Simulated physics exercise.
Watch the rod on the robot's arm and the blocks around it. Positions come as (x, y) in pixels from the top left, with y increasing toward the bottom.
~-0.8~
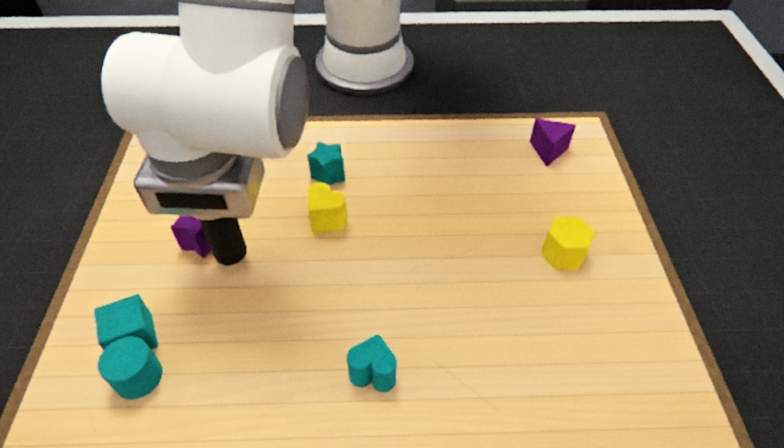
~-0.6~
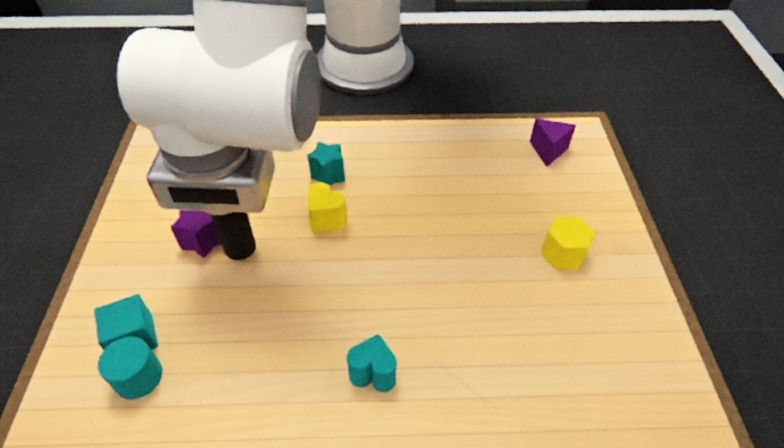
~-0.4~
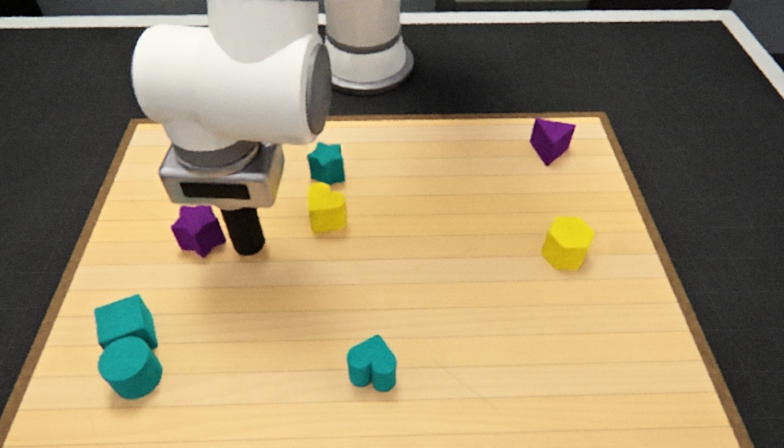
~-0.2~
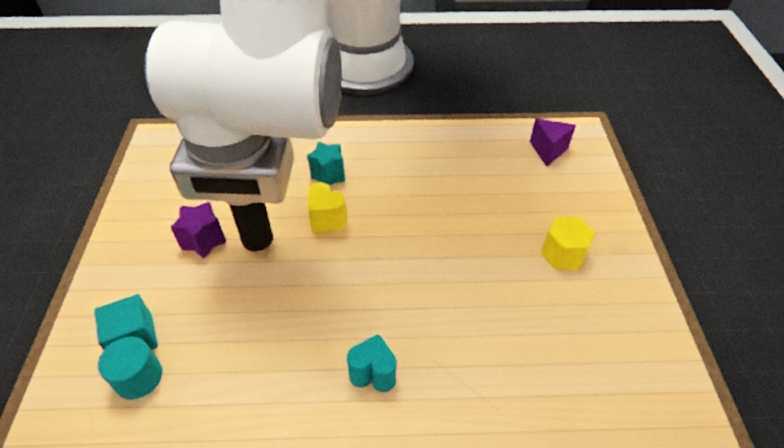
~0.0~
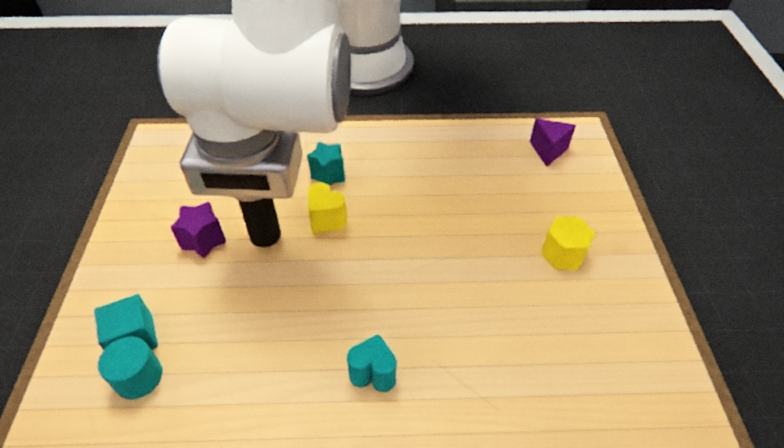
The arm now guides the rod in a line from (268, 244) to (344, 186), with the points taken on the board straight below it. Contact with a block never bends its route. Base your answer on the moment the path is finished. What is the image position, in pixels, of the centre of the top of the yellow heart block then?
Most likely (345, 191).
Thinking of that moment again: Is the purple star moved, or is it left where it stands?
It will be resting on its spot.
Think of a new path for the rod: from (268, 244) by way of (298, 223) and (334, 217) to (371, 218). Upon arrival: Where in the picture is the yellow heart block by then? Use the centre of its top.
It should be at about (399, 188).
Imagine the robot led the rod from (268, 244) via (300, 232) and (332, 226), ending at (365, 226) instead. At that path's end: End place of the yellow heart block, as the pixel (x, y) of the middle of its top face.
Its top centre lands on (362, 181).
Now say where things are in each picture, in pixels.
Tip of the rod at (231, 253), middles of tops, purple star partly hidden, yellow heart block at (324, 197), turquoise star at (326, 152), in the first frame.
Rod at (240, 248), nothing pushed, in the second frame.
Rod at (249, 244), nothing pushed, in the third frame.
Rod at (258, 239), nothing pushed, in the fourth frame.
Rod at (266, 236), purple star at (194, 217), yellow heart block at (324, 197), turquoise star at (326, 152), in the fifth frame.
The first path, step by step. One third of the way, rod at (293, 215); nothing pushed yet.
Two thirds of the way, rod at (319, 195); yellow heart block at (345, 191), turned 45° clockwise.
At the end, rod at (343, 177); purple star unmoved; yellow heart block at (345, 191), turned 45° clockwise; turquoise star at (331, 142), turned 35° anticlockwise.
